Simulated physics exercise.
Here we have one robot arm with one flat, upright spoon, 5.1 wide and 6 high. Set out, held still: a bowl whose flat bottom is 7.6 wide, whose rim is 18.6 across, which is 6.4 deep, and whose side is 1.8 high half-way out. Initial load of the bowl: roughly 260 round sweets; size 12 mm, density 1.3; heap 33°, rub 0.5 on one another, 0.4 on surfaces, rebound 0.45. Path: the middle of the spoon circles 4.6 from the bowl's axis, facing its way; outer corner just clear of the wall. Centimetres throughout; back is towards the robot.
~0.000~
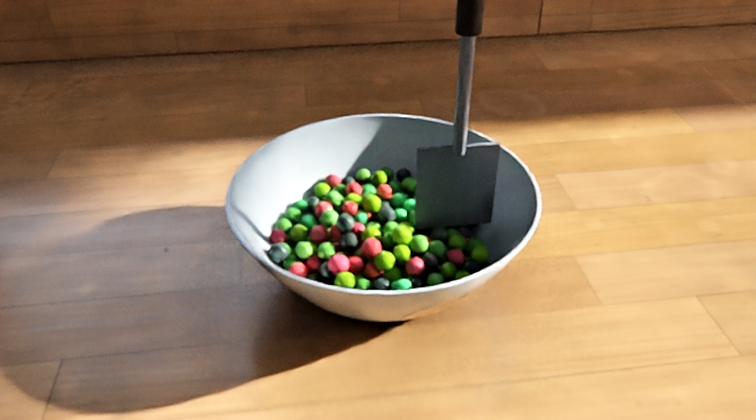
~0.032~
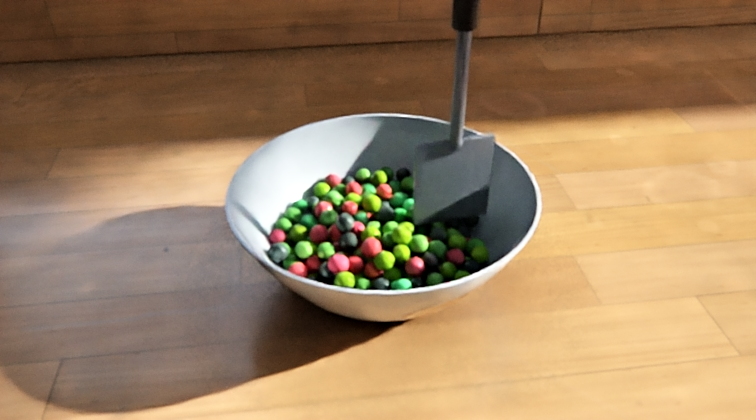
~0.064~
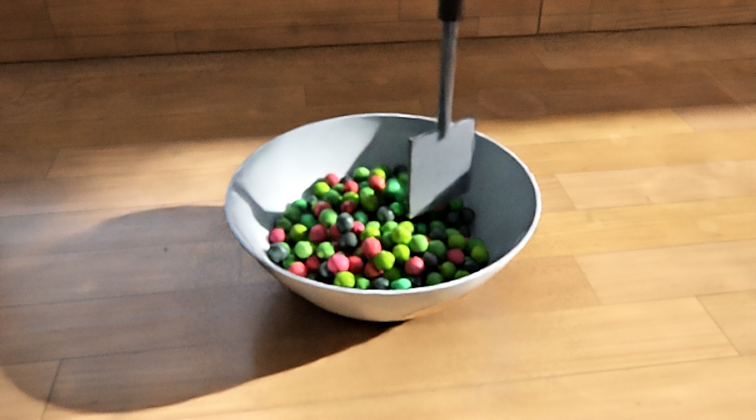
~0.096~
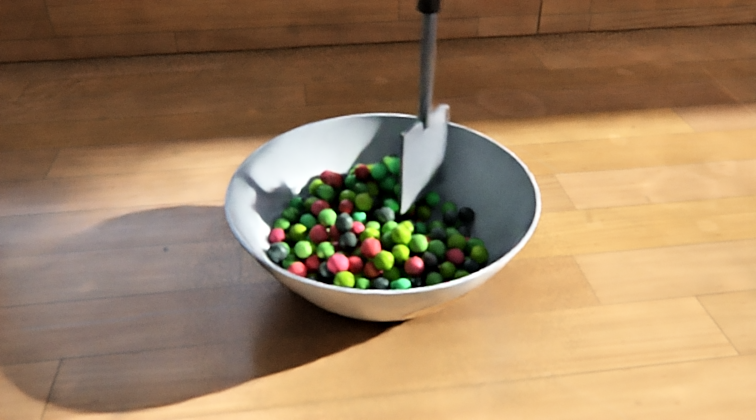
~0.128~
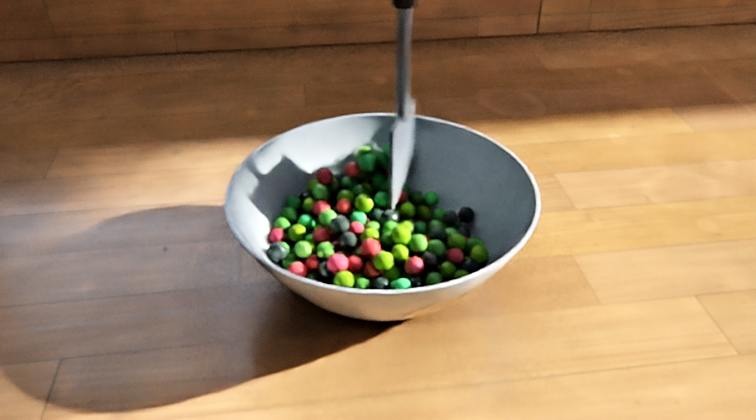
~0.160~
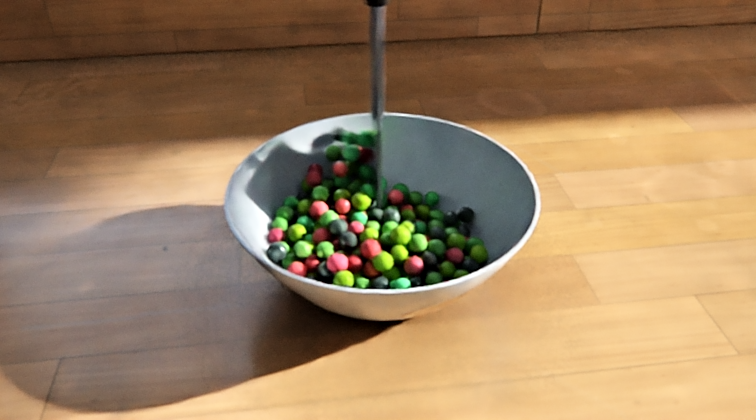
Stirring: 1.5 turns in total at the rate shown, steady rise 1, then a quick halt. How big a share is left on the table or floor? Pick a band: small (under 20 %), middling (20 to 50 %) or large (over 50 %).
Small.
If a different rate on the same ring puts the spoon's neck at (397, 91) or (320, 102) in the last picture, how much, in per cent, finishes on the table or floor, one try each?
It comes to roughly 0 per cent and then 25 per cent.
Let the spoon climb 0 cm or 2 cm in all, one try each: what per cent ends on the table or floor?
Roughly 15 percent, then roughly 5 percent.
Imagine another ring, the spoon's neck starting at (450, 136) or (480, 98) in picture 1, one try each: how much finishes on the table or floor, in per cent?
Close to 10 and 0 in a hundred.
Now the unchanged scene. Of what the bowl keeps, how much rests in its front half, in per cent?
Close to 50 in a hundred.
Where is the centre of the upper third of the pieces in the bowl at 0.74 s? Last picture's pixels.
Centre, approx.: (380, 199).
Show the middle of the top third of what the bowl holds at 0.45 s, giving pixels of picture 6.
Roughly pixel (421, 267).
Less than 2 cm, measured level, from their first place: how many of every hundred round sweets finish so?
I'd put it at about 40 in a hundred.
After 0.45 s, 262° round, highest piece 8 above the table; 252 in the bowl, 1 on the table or floor, 7 in flight or on the tool.
After 0.74 s, 79° round, highest piece 7 above the table; 236 in the bowl, 24 on the table or floor.
After 1.08 s, 180° round, highest piece 5 above the table; 234 in the bowl, 26 on the table or floor.
After 1.78 s, 180° round, highest piece 5 above the table; 234 in the bowl, 26 on the table or floor.
At rest, 234 in the bowl, 26 on the table or floor. That is 10 % on the table or floor.
